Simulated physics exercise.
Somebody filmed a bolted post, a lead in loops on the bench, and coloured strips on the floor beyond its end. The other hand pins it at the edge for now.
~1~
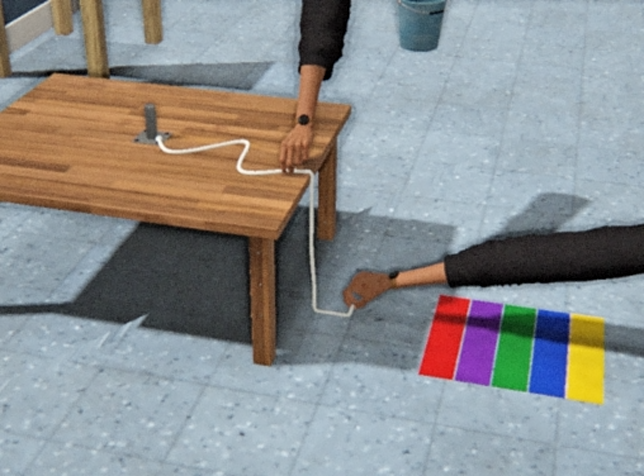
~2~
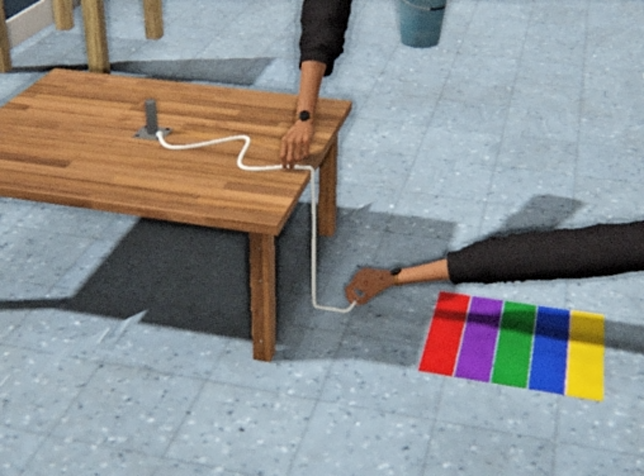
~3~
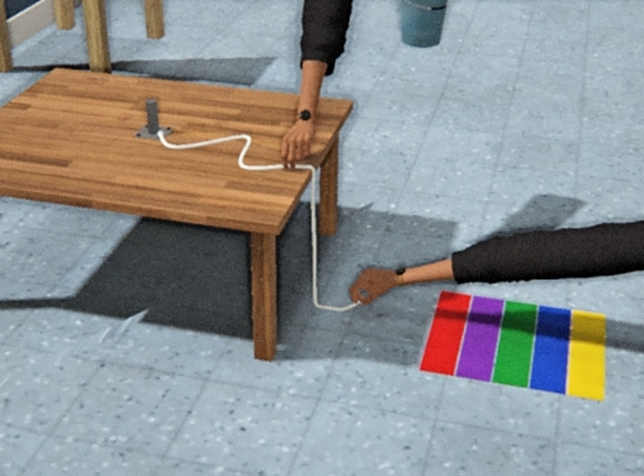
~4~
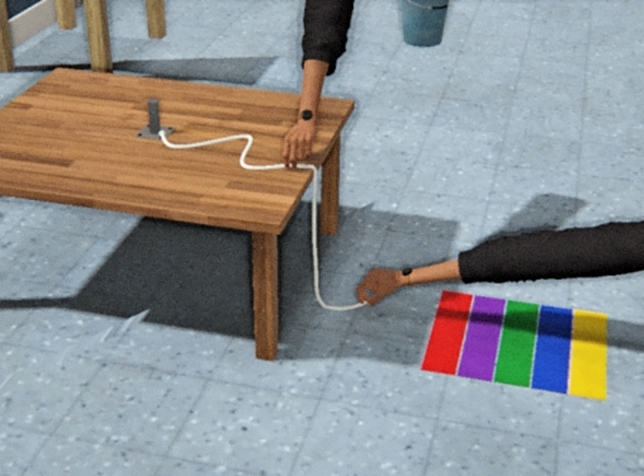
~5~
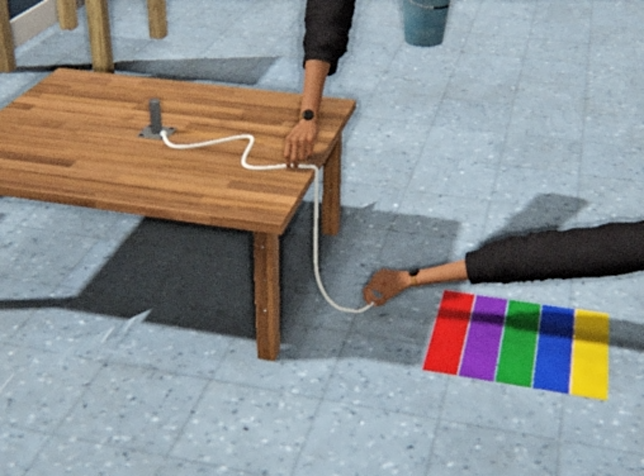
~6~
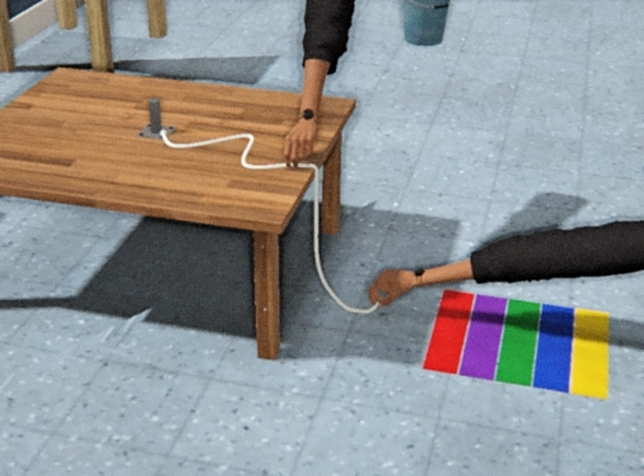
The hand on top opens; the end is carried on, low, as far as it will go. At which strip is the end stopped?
The blue one.
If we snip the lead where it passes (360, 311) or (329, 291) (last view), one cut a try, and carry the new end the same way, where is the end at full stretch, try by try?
About (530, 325) and (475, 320).
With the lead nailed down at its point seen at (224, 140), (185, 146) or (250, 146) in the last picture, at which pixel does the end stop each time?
Near (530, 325), (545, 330) and (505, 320).
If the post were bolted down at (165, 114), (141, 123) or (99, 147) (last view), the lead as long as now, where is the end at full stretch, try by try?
In that order: (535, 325), (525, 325) and (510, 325).
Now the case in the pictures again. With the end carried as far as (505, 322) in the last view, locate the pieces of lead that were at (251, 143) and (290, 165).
About (282, 154), and the other about (338, 215).
A little later, end near (505, 322); over green.
Next, end near (539, 327); over green.
When it is tight, end near (560, 330); over blue. It halts on the blue strip.
